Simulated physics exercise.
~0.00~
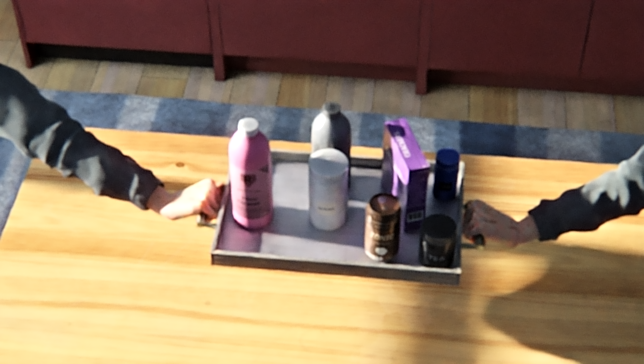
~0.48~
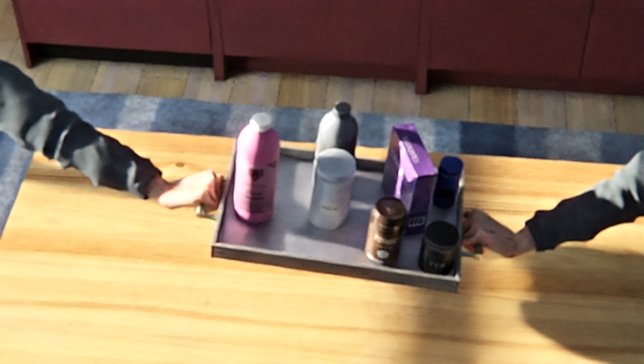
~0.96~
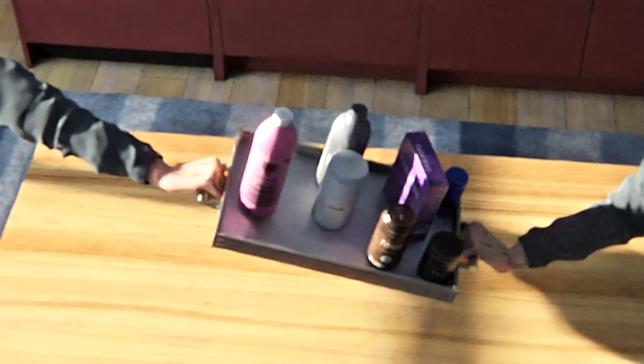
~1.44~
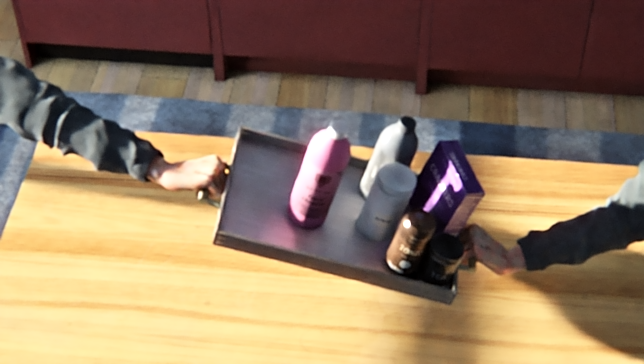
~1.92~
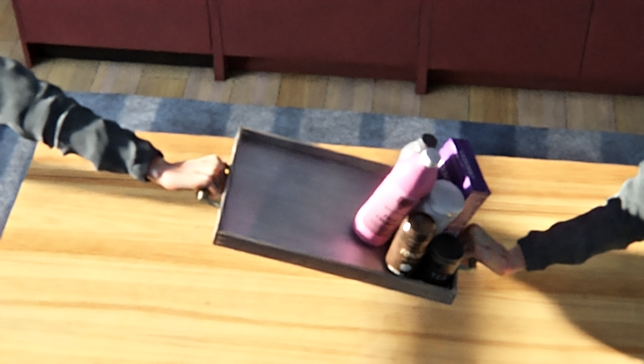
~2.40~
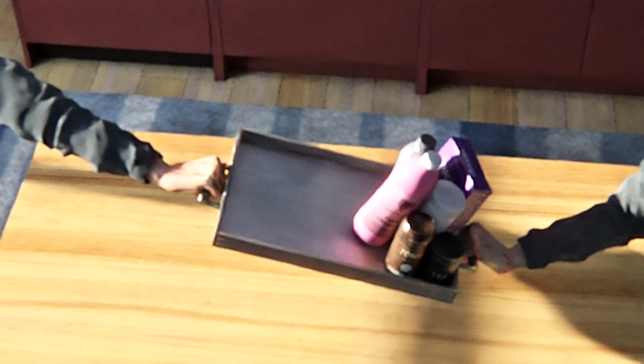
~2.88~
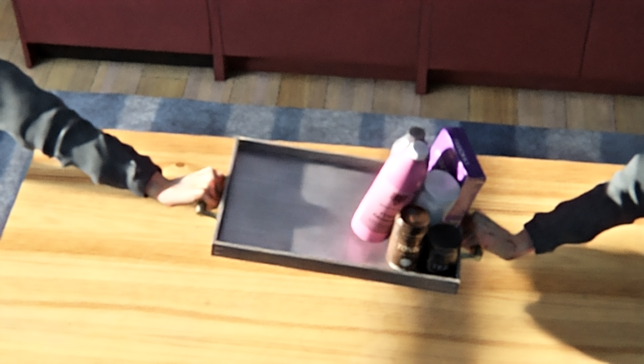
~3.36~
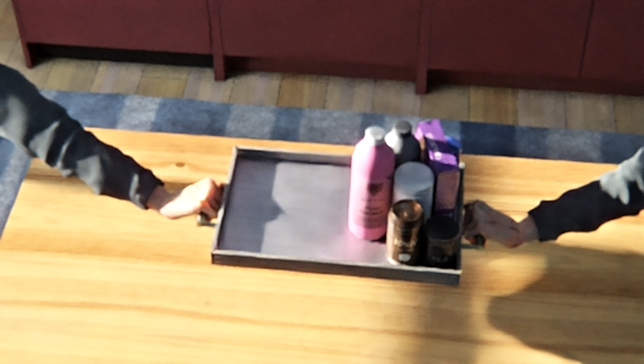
A tray of bottles, jars and a purple packet, held by two hands above a wooden table, tips down to the right, and the pink bottle and others slide and lean together against that side before the tray is levelled, leaving them standing bunched at the right.
